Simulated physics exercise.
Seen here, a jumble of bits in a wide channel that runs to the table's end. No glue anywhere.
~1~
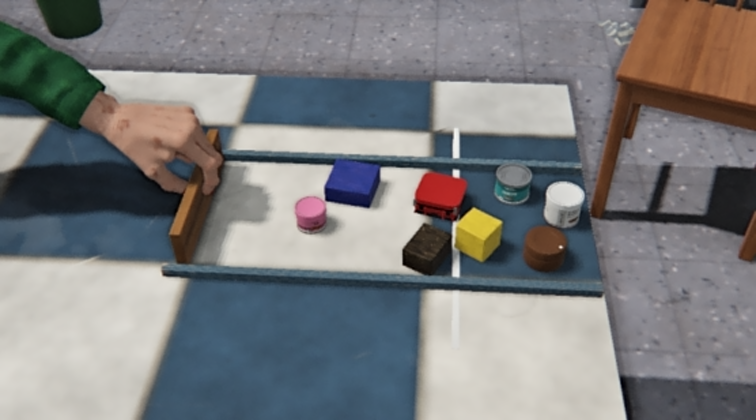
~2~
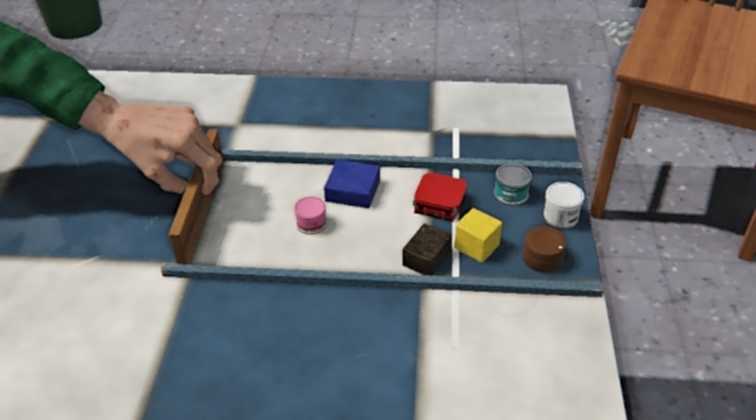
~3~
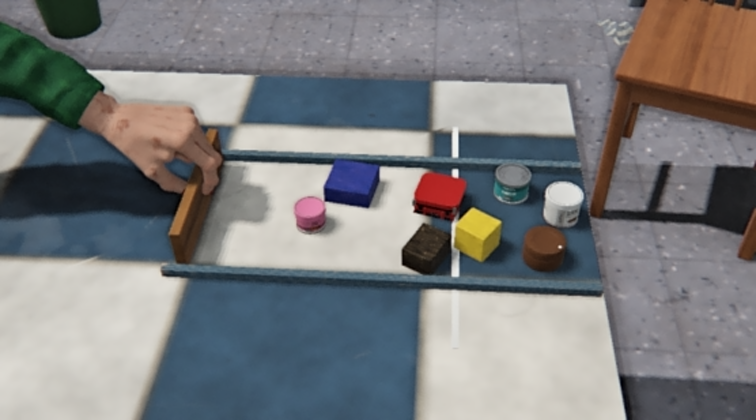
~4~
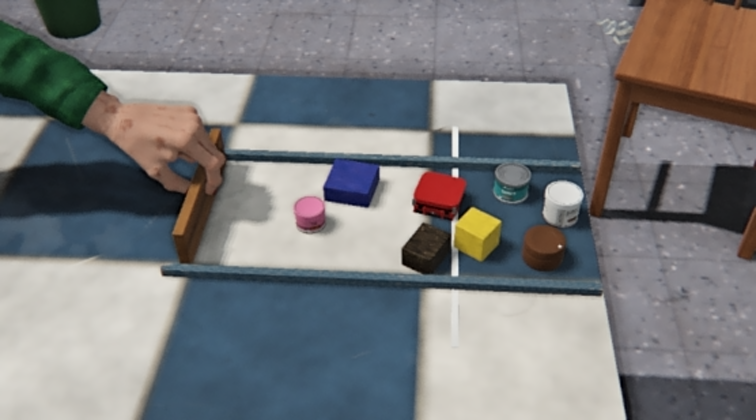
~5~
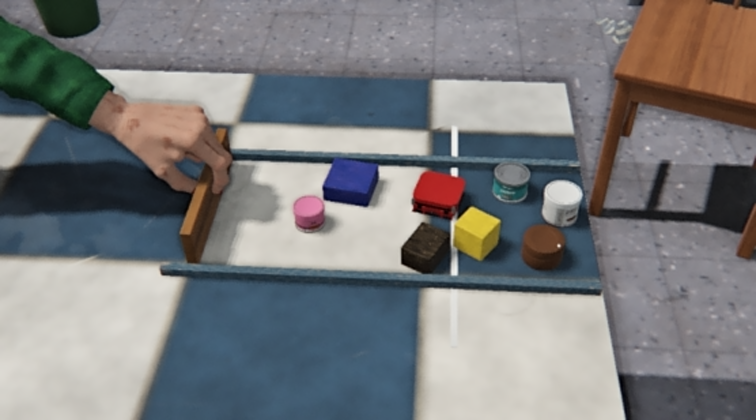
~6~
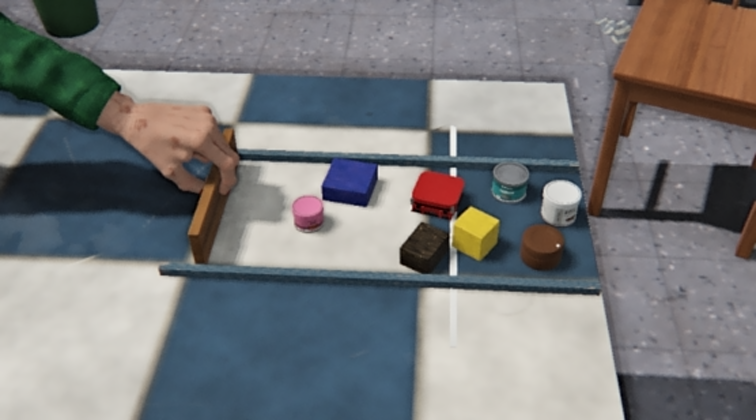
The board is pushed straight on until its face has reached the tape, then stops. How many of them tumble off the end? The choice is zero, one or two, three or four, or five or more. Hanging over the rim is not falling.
Here the number that fall off is zero.
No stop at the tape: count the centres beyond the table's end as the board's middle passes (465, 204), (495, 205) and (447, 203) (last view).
Place by place, 0, 2 and 0.
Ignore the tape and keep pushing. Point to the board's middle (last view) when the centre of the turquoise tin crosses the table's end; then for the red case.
About (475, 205), and (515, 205) for the other.
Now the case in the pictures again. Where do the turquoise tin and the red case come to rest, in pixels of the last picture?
About (563, 183), and the other about (523, 198).
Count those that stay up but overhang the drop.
It comes to 0.
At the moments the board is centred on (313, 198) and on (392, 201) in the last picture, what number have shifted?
The counts are 1 and 3.
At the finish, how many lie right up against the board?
That makes 3.
A little later, none off yet; white pot at rest near (560, 204); brown lid at rest near (542, 247); turquoise tin at rest near (510, 183).
Next, none off yet; white pot at rest near (560, 204); brown lid at rest near (542, 247); turquoise tin shifted a little near (522, 183).
When it is over, the number that fall off is zero.
